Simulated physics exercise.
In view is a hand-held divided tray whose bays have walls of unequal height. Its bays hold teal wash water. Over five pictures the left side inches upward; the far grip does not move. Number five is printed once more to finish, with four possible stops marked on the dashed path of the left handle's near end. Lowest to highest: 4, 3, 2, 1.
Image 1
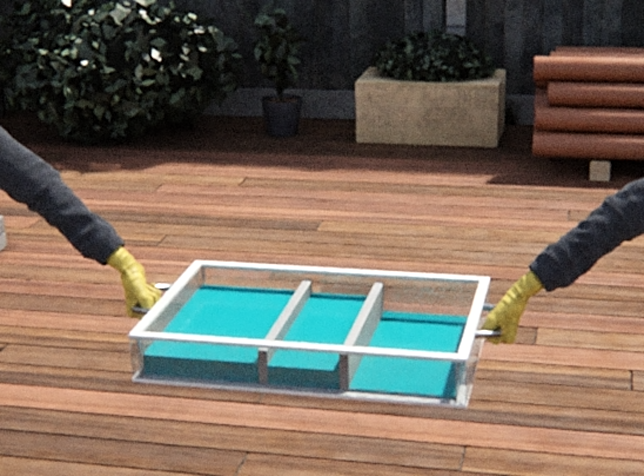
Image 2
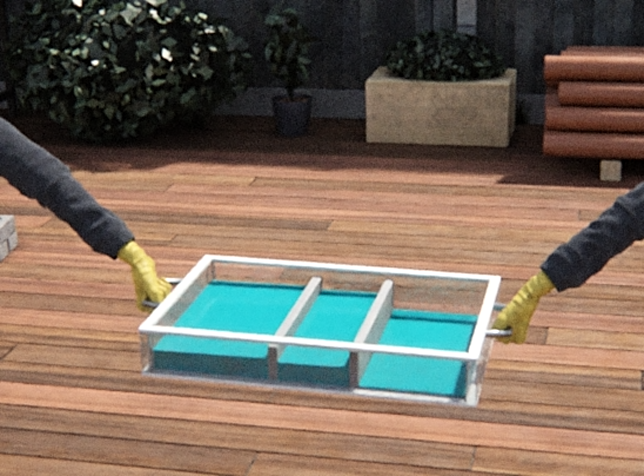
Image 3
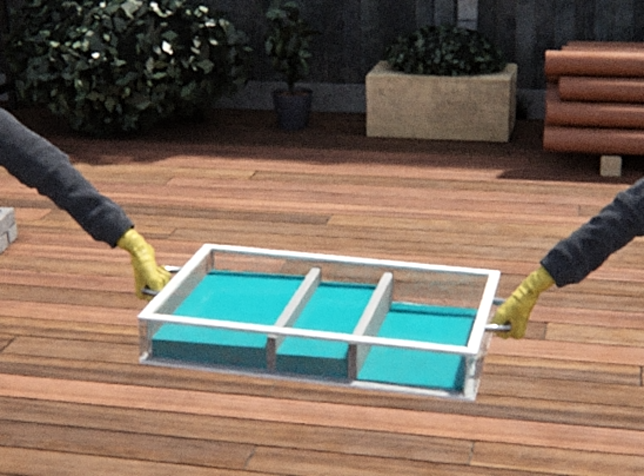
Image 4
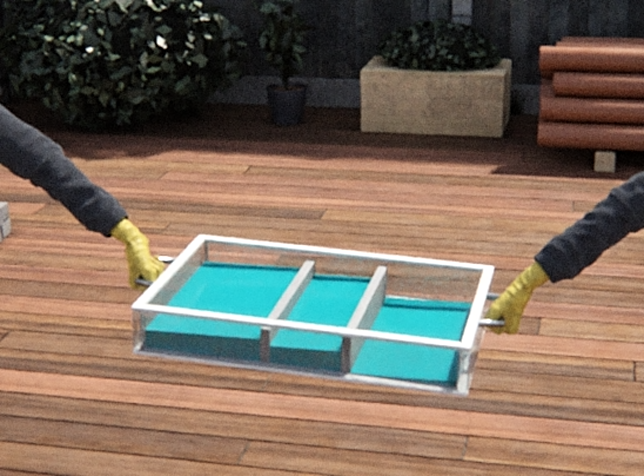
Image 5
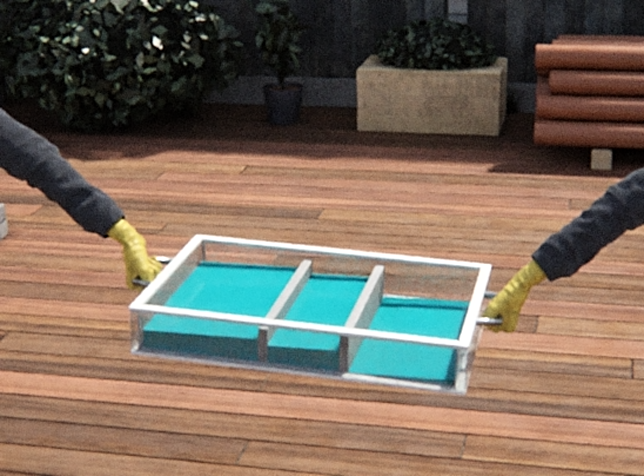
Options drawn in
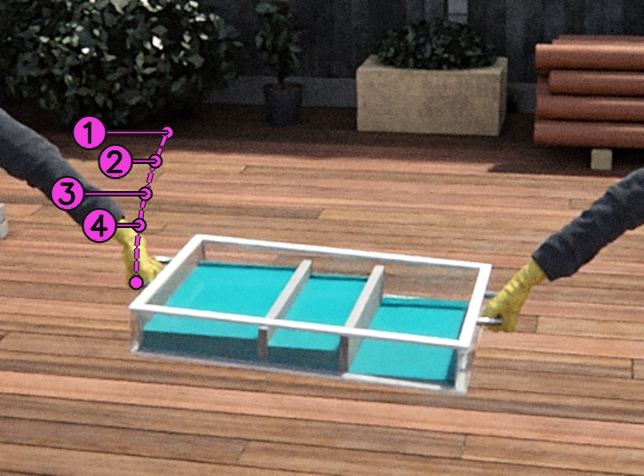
To begin with, two yellow-gloved hands hold a clear, white-rimmed tray of teal liquid, split into three bays, level just above a wooden deck. The hands then tilt it very slightly down to the right, little by little, while the view shifts a touch and the liquid stays within its bays.
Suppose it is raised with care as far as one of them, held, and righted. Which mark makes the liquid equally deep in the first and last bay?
Stop 2 does it best.
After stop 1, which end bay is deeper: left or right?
The right end bay.
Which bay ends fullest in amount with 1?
That is the right bay.
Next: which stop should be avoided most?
It is 4.
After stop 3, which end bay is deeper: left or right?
The left end bay.
On the marked copy, 1 at (167, 132); 2 at (155, 161); 3 at (145, 193); 4 at (139, 225).
Choosing 1, the right end bay stands much deeper than the other; nothing spills.
Choosing 2, the two end bays stand about equally deep; nothing spills.
Choosing 3, the left end bay stands much deeper than the other; nothing spills.
Choosing 4, the left end bay stands much deeper than the other; nothing spills.
